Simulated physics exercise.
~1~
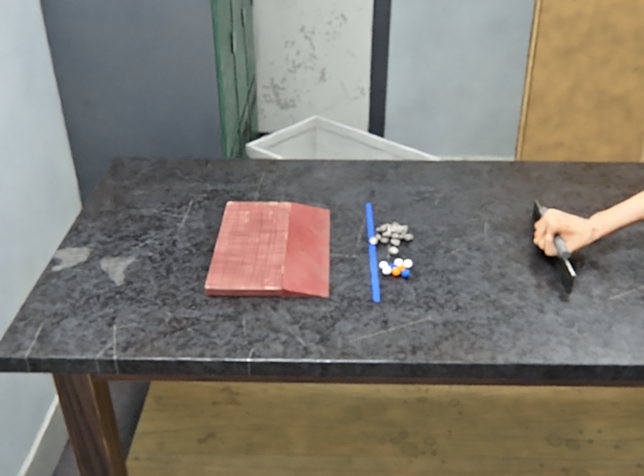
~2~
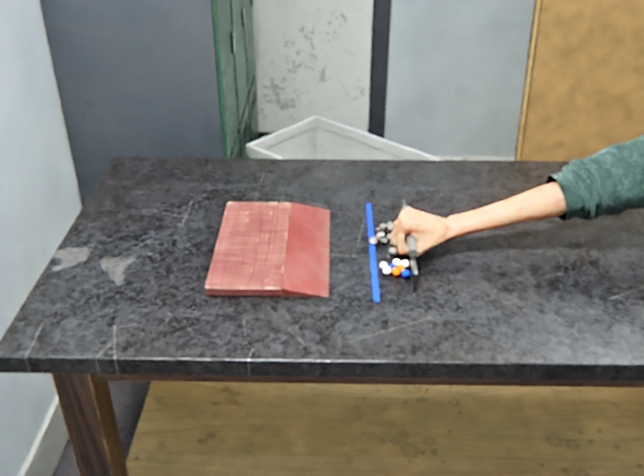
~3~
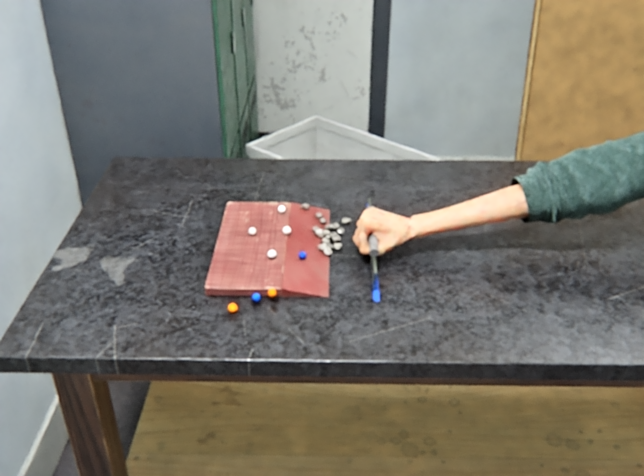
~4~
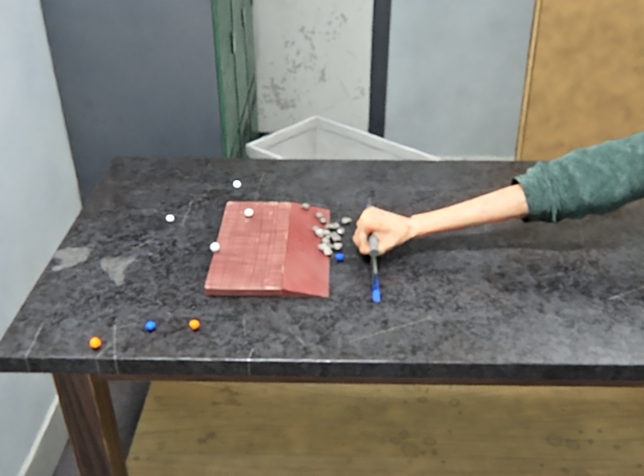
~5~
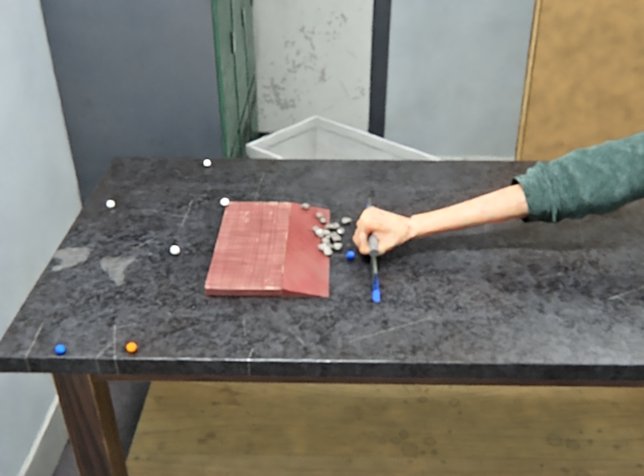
In this clip, a hand sweeps a scraper left to a blue tape line, pushing gray pebbles and colored balls toward a red ramp. Most balls roll over and scatter beyond it, one blue ball rolls back, and the pebbles stay around the ramp's lower edge.
